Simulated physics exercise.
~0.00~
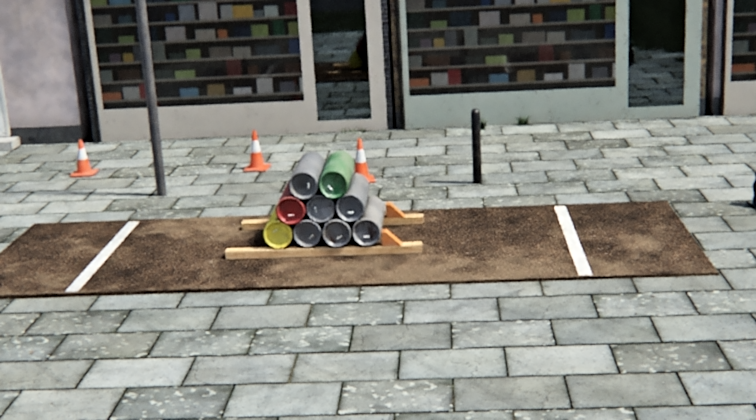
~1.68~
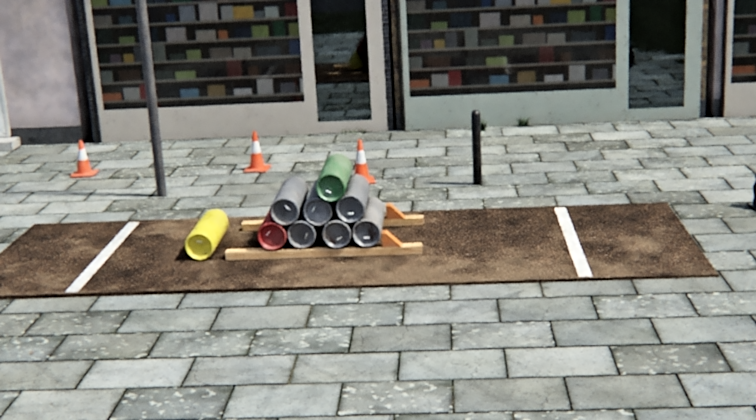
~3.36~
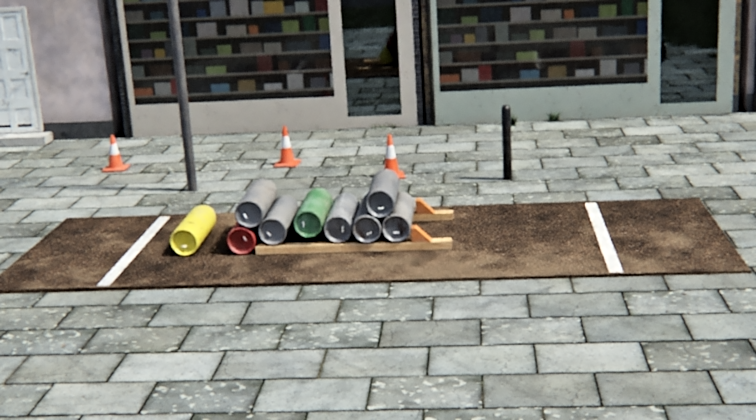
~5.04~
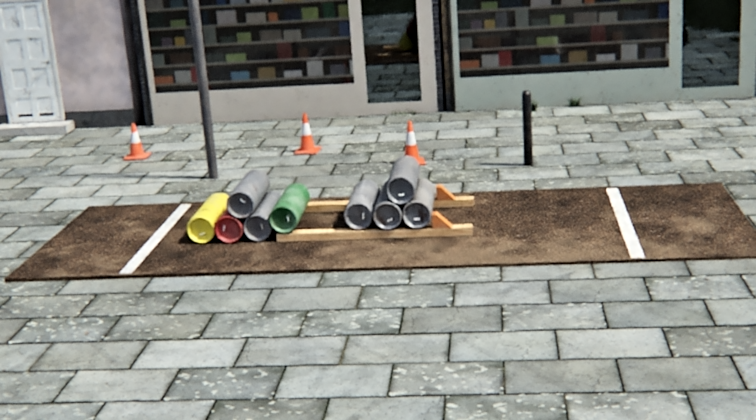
At the start, nine cylinders sit in a pyramid on wooden bearers over a strip of brown soil, most of them grey, with a yellow and a red one at the left and a green one on top. The yellow cylinder rolls off the left end onto the soil, and the red one drops into the bottom row. The stack then slumps leftward as red rolls off too and green sinks down among the greys. At the end, yellow and red lie together on the soil short of the left white line, green rests on the timbers, and three greys remain grouped at the right.
